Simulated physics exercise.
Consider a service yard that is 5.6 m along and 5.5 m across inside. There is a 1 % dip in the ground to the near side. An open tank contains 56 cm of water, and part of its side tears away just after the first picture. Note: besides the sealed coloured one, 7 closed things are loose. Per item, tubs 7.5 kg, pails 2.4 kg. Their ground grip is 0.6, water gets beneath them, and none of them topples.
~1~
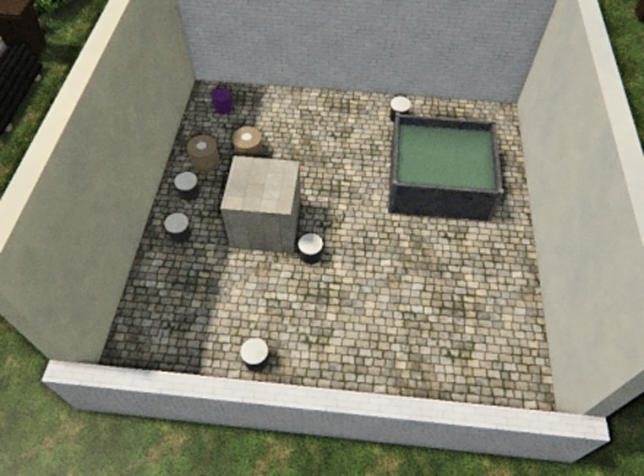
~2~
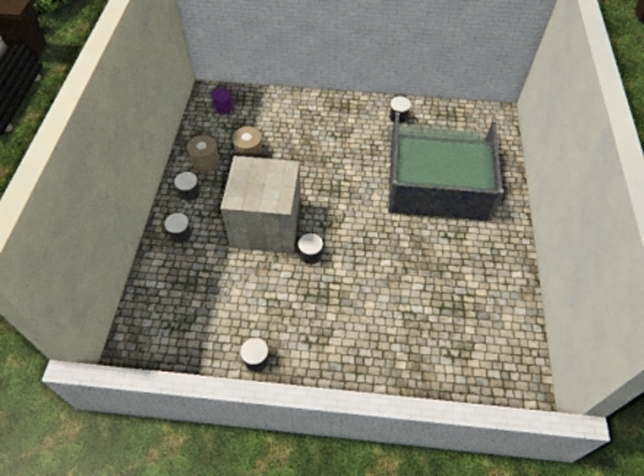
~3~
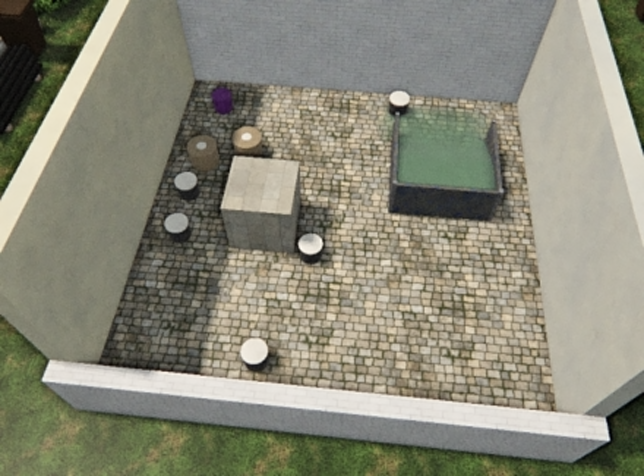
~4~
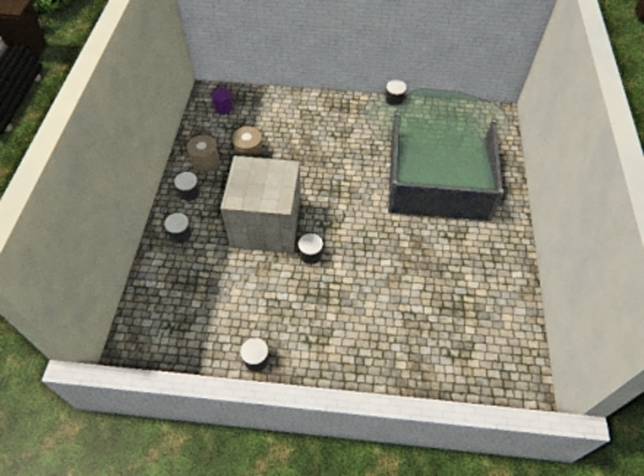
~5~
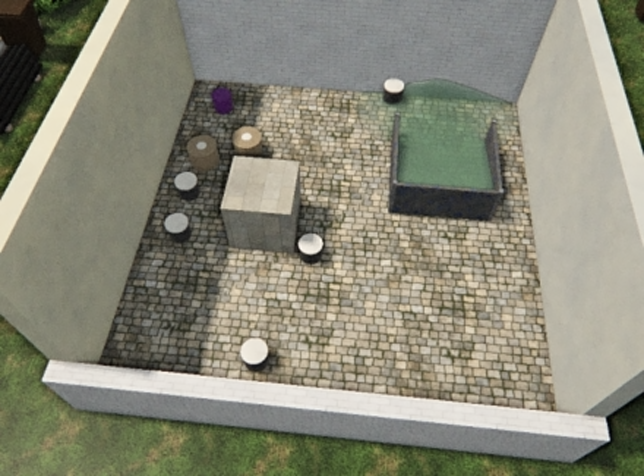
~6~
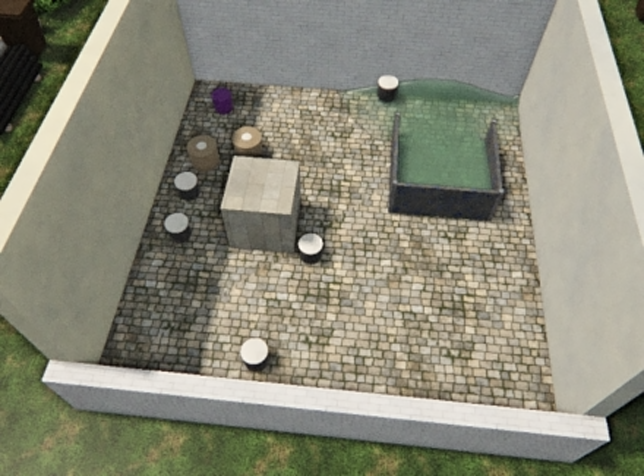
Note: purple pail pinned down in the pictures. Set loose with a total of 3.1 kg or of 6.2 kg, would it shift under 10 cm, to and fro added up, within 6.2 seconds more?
I expect that neither load is enough.
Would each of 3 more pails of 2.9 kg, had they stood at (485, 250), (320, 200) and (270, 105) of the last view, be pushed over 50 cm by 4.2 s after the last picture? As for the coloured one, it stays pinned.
First one stayed within, second stayed within, third went beyond.
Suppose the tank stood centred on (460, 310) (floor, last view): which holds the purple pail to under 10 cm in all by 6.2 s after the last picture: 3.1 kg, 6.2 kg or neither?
In that case, simply put, both options fail.
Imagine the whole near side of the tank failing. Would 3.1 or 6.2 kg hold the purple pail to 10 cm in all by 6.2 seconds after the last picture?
So the lighter pick works.
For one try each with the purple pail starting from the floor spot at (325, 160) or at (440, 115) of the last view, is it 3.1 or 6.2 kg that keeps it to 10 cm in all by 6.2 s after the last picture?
Heavy one only, then no option.
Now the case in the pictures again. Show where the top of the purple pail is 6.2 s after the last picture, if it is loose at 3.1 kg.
Roughly at pixel (120, 343).
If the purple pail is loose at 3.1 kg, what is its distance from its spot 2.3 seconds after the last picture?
Close to 80 centimetres.
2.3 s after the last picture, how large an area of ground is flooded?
Near 17 m2 in all.
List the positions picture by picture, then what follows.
In the first picture, the purple pail at (221, 94), on the bottom; 1.9 m2 under water; 0 of 8 have shifted.
In the second picture, the purple pail at (221, 94), on the bottom; water covers 2.6 m2; 0 of 8 have shifted.
In the third picture, the purple pail at (221, 94), on the bottom; 3.4 m2 under water; 1 of 8 have shifted.
In the fourth picture, the purple pail at (221, 94), on the bottom; 4.2 m2 under water; 1 of 8 have shifted.
In the fifth picture, the purple pail at (221, 94) rests on the ground; water covers 4.7 m2; 1 of 8 have shifted.
In the sixth picture, the purple pail at (221, 94), on the bottom; water covers 4.9 m2; 1 of 8 have shifted.
Then, 0.6 s after the last picture the purple pail would be 0 cm from its start with 3.1 kg and 0 cm from its start with 6.2 kg; 0 cm of water round it then.
Then, 2.3 s after the last picture the purple pail would be 84 cm from its start with 3.1 kg and 79 cm from its start with 6.2 kg; 14 cm of water round it then.
Then, 4.2 s after the last picture the purple pail would be 228 cm from its start with 3.1 kg and 221 cm from its start with 6.2 kg; 6 cm of water round it then.
Then, 6.2 s after the last picture the purple pail would be 445 cm from its start with 3.1 kg and 315 cm from its start with 6.2 kg; 7 cm of water round it then.
